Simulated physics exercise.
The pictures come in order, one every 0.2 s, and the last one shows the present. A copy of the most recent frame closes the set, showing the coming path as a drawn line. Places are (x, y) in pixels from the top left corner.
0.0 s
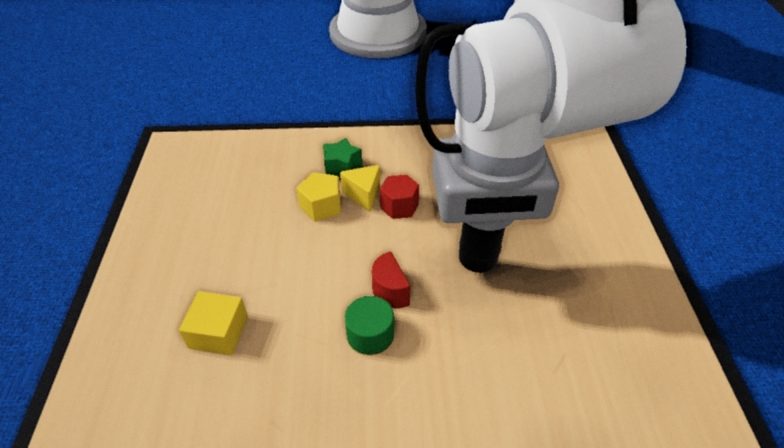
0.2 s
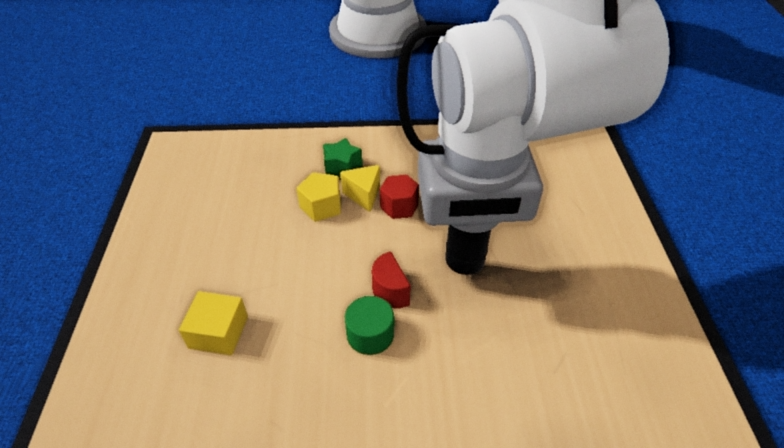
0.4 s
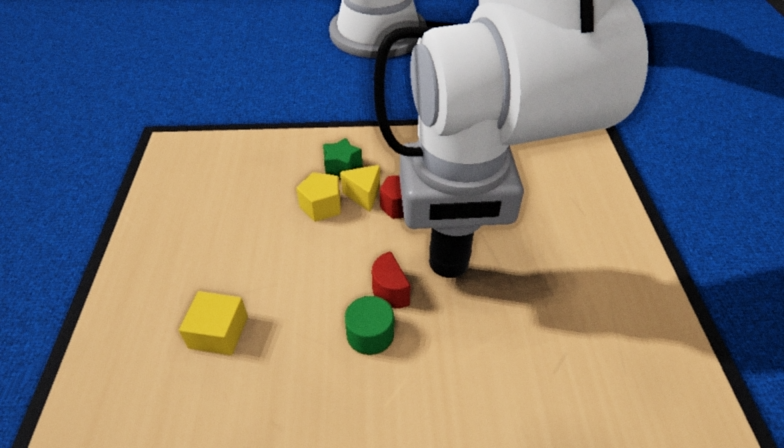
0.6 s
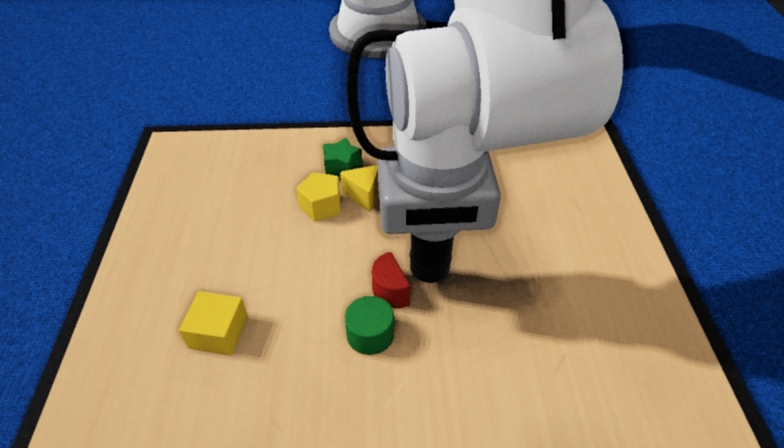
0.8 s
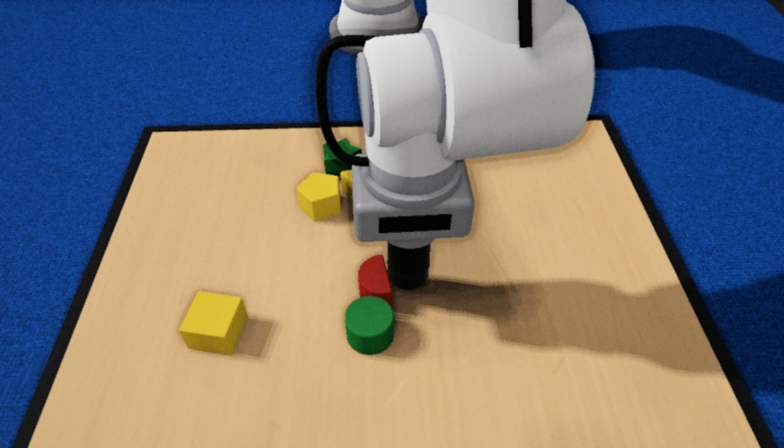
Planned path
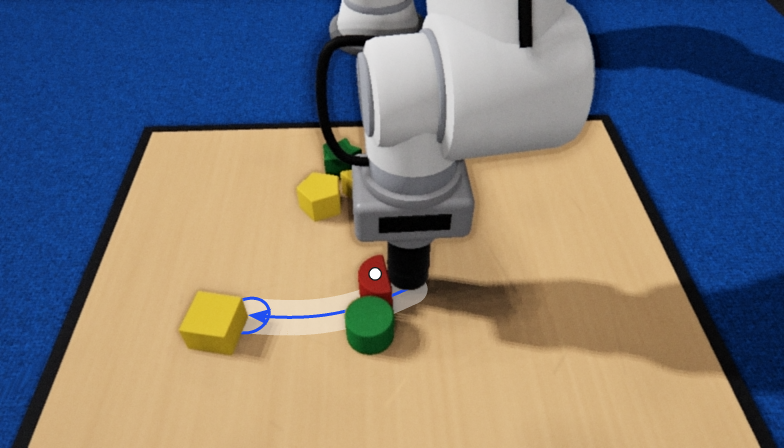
A white robot arm moved its black rod steadily left across a wooden board of colourful blocks, then nudged the red half-round block a little to the left, just behind the green circular one.
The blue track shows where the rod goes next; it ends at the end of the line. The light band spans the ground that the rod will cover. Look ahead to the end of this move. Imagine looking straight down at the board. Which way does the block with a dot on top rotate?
If we look at it from overhead, the block with a dot on top pivots clockwise.
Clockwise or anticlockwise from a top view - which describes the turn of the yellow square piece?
The turn is anti-clockwise.
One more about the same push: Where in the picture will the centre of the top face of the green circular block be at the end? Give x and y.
I'd place it at (352, 330), taking the centre of its top.
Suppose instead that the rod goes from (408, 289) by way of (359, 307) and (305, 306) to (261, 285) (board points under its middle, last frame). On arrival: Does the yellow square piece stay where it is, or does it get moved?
Left where it is.
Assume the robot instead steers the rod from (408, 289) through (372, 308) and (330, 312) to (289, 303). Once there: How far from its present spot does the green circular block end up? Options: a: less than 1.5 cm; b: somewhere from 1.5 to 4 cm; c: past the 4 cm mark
b (somewhere from 1.5 to 4 cm)
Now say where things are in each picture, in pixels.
Lower end of the rod at (478, 259), tops of blocks, yellow square piece at (211, 313), green circular block at (369, 315), red half-round block at (389, 271), in the first frame.
Rod at (465, 261), blocks as before, in the second frame.
Rod at (449, 264), blocks as before, in the third frame.
Rod at (430, 268), blocks as before, in the fourth frame.
Rod at (408, 275), yellow square piece at (211, 313), green circular block at (369, 315), red half-round block at (375, 274), in the fifth frame.
The drawn path runs from (408, 289) over (358, 308) and (304, 317) to (248, 315); the dot is on the red half-round block.
What follows on the original path. One third of the way, rod at (356, 295); green circular block at (356, 328); red half-round block at (323, 282), turned 30° clockwise.
Two thirds of the way, rod at (299, 304); green circular block at (352, 330); red half-round block at (273, 280), turned 55° clockwise.
At the end, rod at (244, 302); yellow square piece at (195, 316), turned 20° anticlockwise; green circular block at (352, 330); red half-round block at (242, 268), turned 105° clockwise.
